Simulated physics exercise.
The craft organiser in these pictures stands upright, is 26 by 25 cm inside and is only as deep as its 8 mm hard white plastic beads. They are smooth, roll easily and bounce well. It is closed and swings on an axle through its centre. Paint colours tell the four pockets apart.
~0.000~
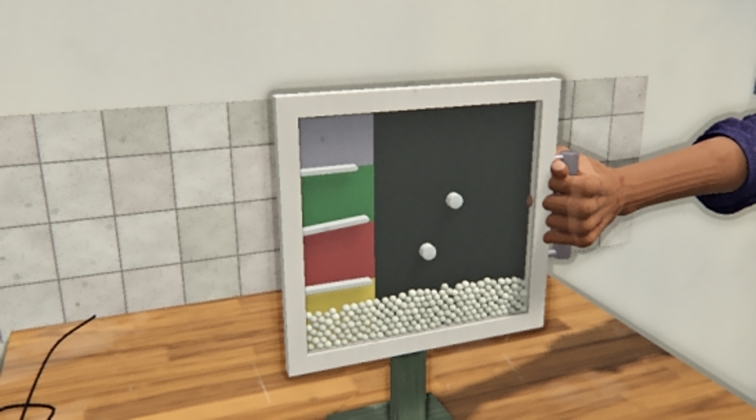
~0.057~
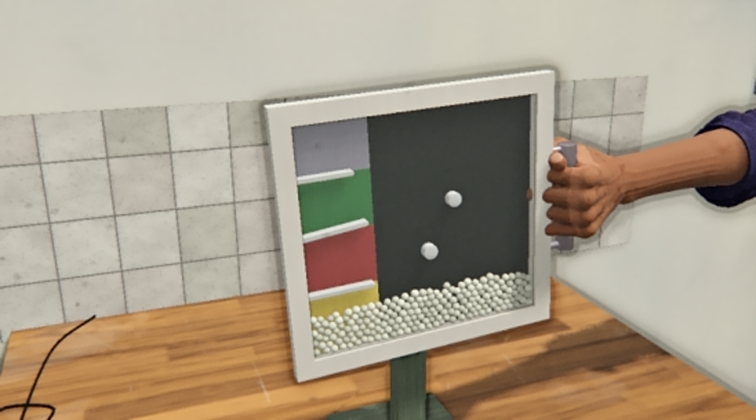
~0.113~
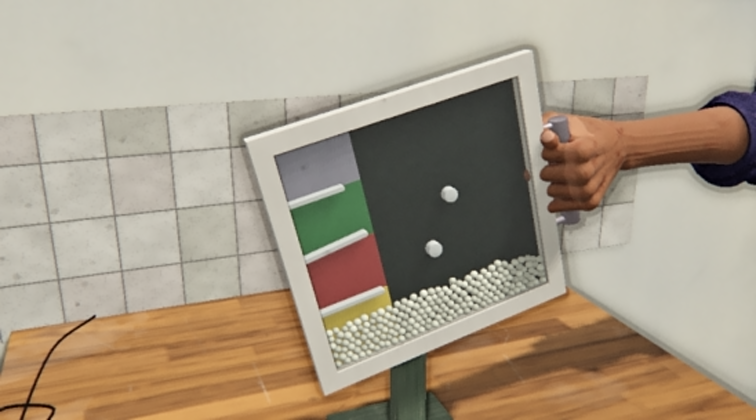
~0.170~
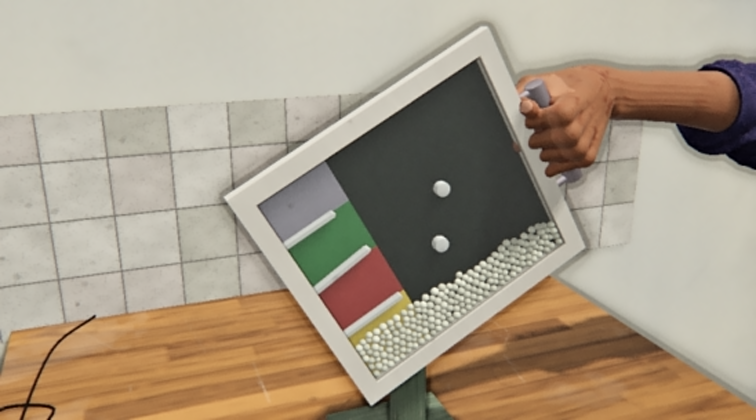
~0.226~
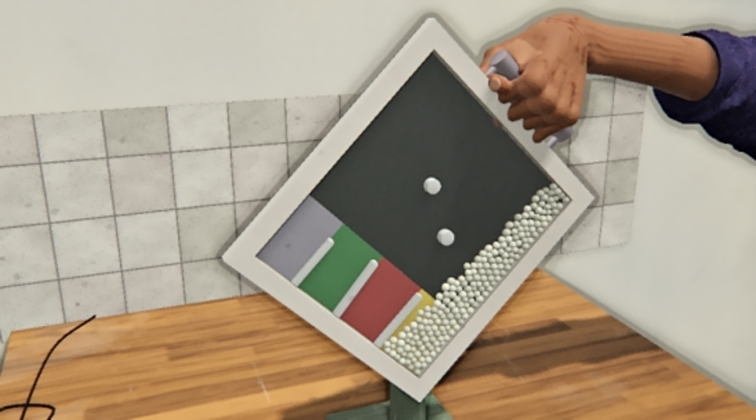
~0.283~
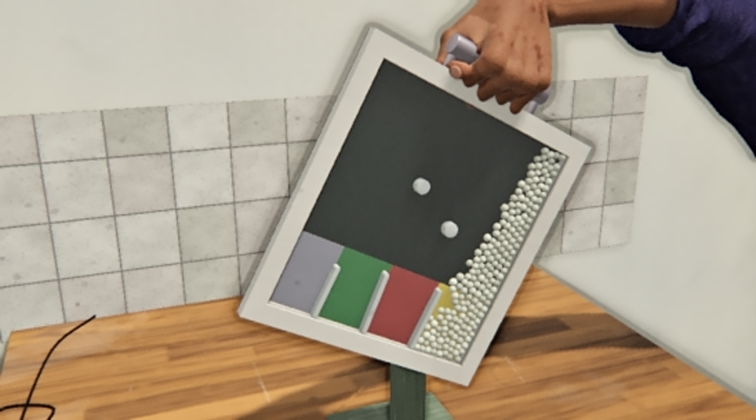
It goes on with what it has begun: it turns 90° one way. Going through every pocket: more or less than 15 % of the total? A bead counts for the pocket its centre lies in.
Red pocket more, green pocket less, yellow pocket more, grey pocket less than 15 %.
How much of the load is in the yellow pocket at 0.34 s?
About 40 per cent.
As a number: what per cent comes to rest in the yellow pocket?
Some 45 per cent.
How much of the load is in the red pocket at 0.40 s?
Some 0 per cent.
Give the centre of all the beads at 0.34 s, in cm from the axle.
Some 9 cm right and 4 cm below.
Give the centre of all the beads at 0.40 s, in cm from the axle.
Some 9 cm right and 3 cm below.
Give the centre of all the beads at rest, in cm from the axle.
Some 6 cm right and 8 cm below.
After 0.34 s, it stands 78° anticlockwise; the beads' middle is 9 cm right of and 4 cm below the centre; yellow 40 %.
After 0.40 s, it stands 87° anticlockwise; the beads' middle is 9 cm right of and 3 cm below the centre; yellow 45 %.
After 0.45 s, it stands 90° anticlockwise; the beads' middle is 9 cm right of and 4 cm below the centre; yellow 45 %.
At rest by 1.7 s, it stands 90° anticlockwise; red 35 %, green 0 %, yellow 45 %, grey 0 %, elsewhere 20 %.
